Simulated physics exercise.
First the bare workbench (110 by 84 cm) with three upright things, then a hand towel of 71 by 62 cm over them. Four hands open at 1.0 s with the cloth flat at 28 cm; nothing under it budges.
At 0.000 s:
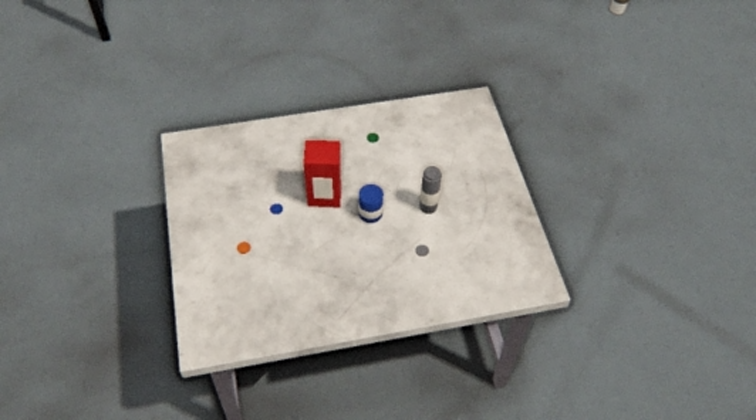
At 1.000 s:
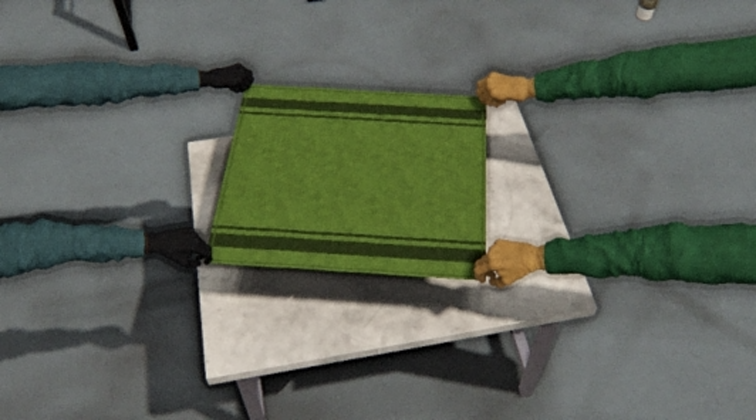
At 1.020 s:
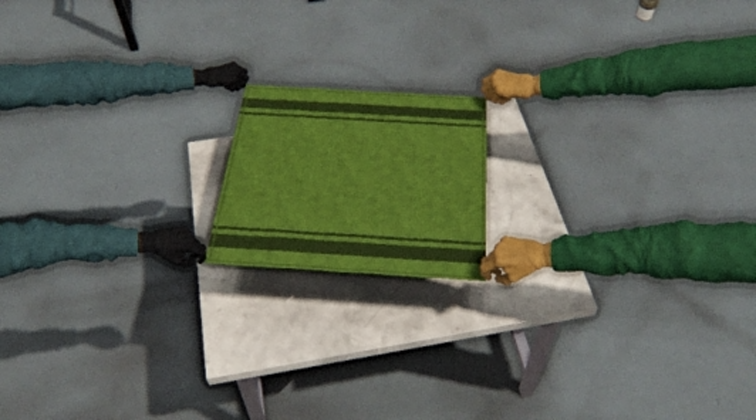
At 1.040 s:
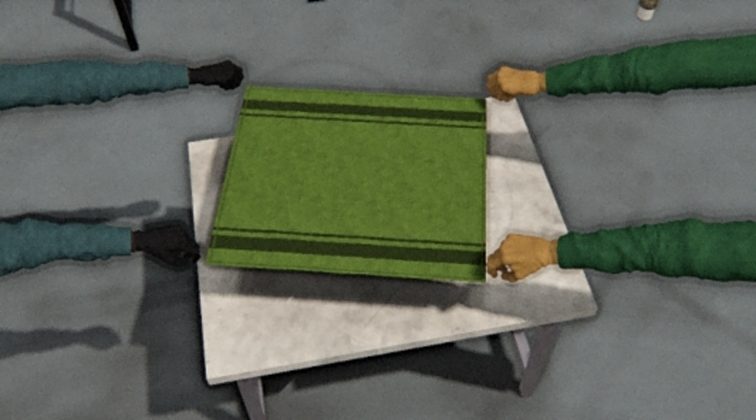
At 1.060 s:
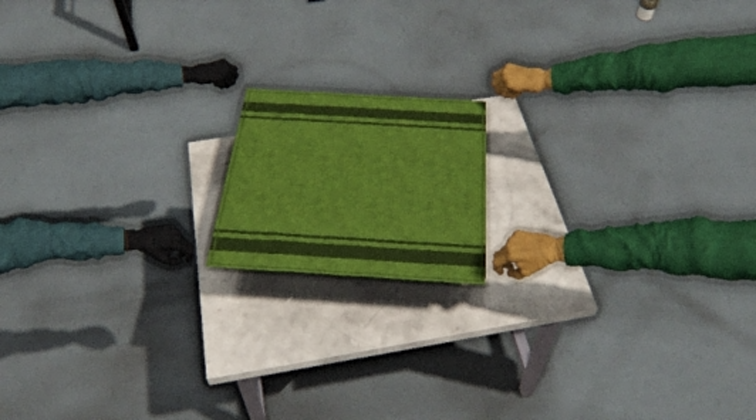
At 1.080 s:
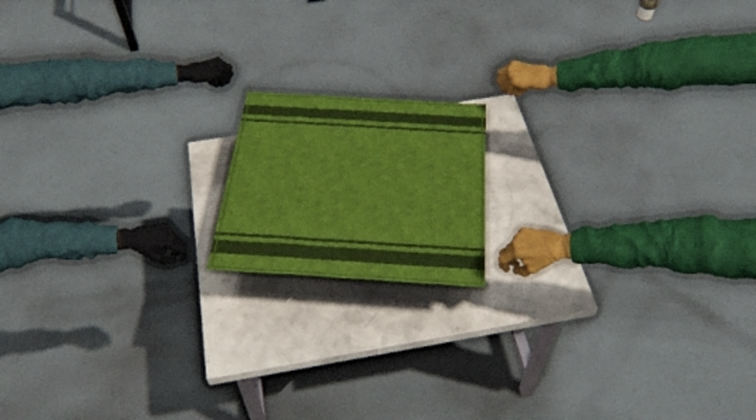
Four hands hold a green cloth flat above a table, then let go of it.
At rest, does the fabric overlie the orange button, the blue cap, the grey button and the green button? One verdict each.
The orange button ends under the cloth, the blue cap ends under the cloth, the grey button vanishes under it, the green button still shows.
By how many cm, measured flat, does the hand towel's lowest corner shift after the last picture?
Some 18 cm.
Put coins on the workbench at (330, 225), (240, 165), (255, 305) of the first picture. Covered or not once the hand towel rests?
The first vanishes under it; the second remains in the open; the third remains in the open.
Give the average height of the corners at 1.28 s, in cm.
About 0 cm.
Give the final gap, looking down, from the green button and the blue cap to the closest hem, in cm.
Roughly 12 cm, 10 cm.
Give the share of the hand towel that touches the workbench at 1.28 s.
About 20 %.
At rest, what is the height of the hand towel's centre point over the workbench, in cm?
About 18 cm.
After 1.3 s, 20 % of it is down, spanning 74 by 62 cm, above grey button, orange button, blue cap.
After 1.5 s, 25 % of it is down, spanning 70 by 52 cm, above grey button, orange button, blue cap.
After 1.7 s, 25 % of it is down, spanning 70 by 52 cm, above grey button, orange button, blue cap.
After 1.9 s, 25 % of it is down, spanning 70 by 52 cm, above grey button, orange button, blue cap.
After 2.7 s, 25 % of it is down, spanning 70 by 52 cm, above grey button, orange button, blue cap.
